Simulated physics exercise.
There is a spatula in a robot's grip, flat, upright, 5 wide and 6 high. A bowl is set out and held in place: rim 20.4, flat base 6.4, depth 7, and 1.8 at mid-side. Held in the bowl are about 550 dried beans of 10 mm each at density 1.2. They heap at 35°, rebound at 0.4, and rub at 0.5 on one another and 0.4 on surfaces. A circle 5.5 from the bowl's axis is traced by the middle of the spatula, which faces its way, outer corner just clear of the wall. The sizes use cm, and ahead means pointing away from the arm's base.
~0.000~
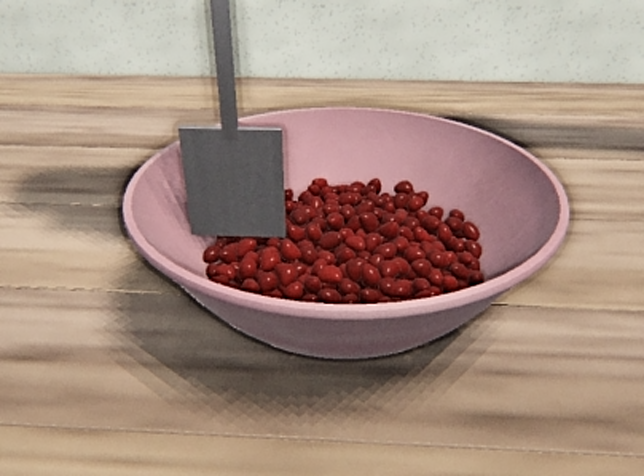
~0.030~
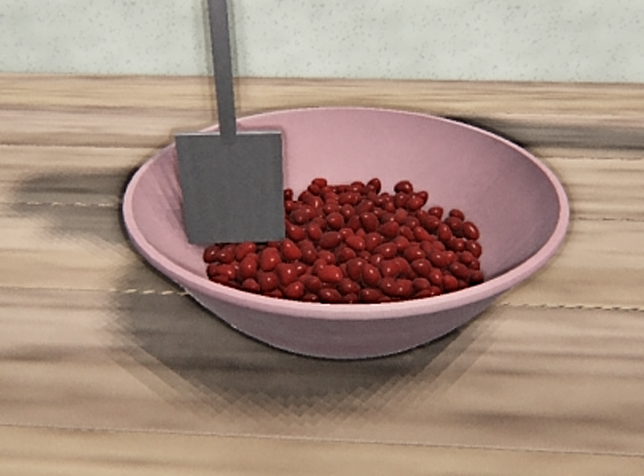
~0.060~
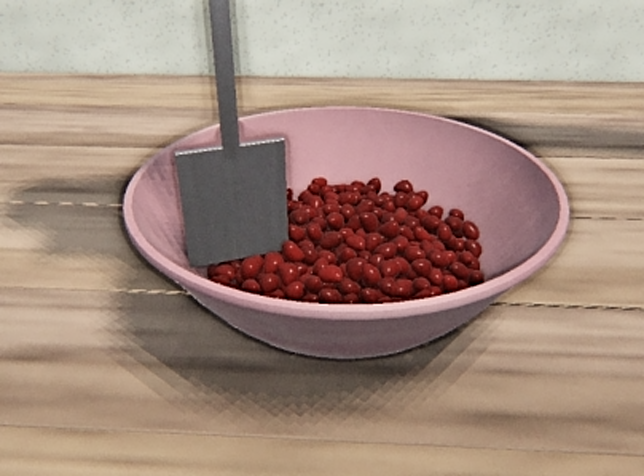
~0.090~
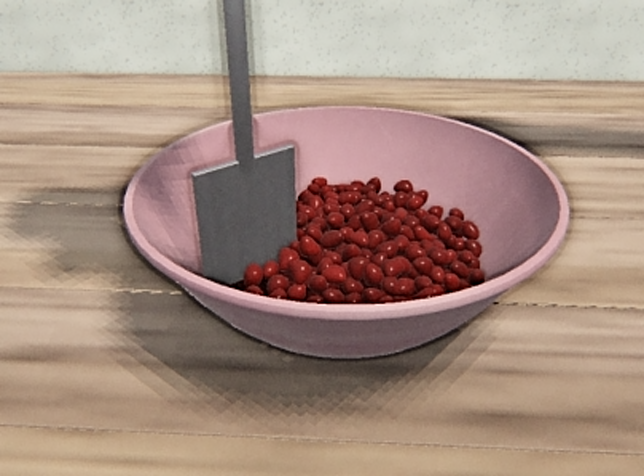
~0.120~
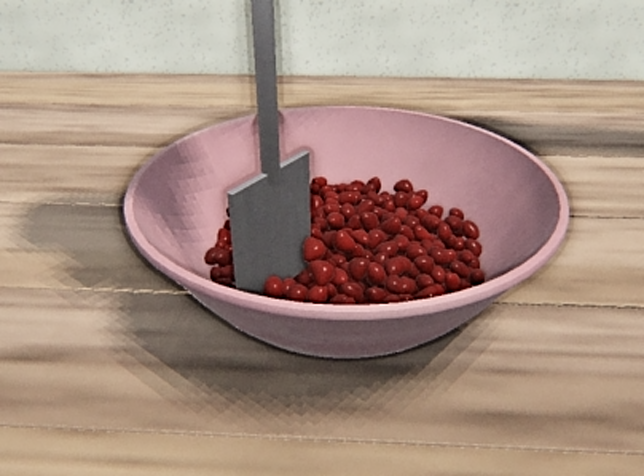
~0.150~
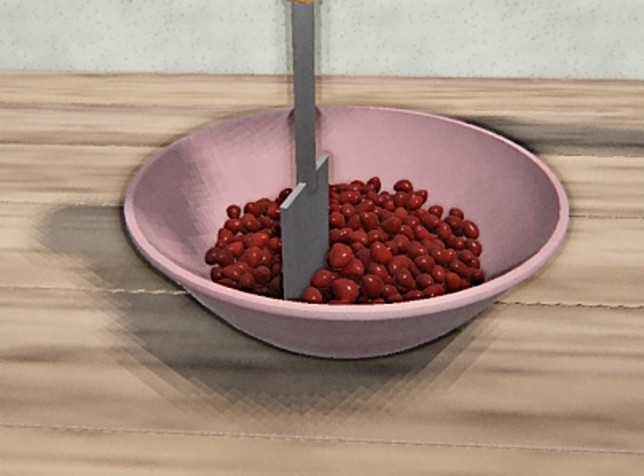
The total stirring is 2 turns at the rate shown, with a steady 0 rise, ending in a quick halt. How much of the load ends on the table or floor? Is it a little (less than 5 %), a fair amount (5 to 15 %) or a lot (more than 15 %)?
A fair amount, from 5 to 15 %.
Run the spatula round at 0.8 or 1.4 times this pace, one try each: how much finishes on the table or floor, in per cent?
Around 5 percent on the first try and 20 percent on the second.
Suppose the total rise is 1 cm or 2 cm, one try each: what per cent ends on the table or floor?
About 0 and 0 per cent.
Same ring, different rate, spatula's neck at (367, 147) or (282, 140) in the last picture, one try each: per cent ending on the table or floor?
About 15 per cent, then about 5 per cent.
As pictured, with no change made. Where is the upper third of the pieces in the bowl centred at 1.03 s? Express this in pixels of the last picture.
The centre is close to (383, 219).
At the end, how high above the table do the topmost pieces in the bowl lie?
About 6.5 cm.
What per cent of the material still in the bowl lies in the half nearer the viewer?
Roughly 55 per cent.
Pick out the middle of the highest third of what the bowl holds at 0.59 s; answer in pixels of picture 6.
The top third is centred near (270, 218) in the last picture.
After 0.59 s, 328° round, highest piece 9 above the table; 539 in the bowl, 8 on the table or floor, 6 in flight or on the tool.
After 1.03 s, 222° round, highest piece 9 above the table; 518 in the bowl, 31 on the table or floor, 4 in flight or on the tool.
After 1.45 s, 0° round, highest piece 6 above the table; 509 in the bowl, 44 on the table or floor.
After 2.15 s, 0° round, highest piece 6 above the table; 509 in the bowl, 44 on the table or floor.
In the end, 509 in the bowl, 44 on the table or floor. That is 8 % on the table or floor.
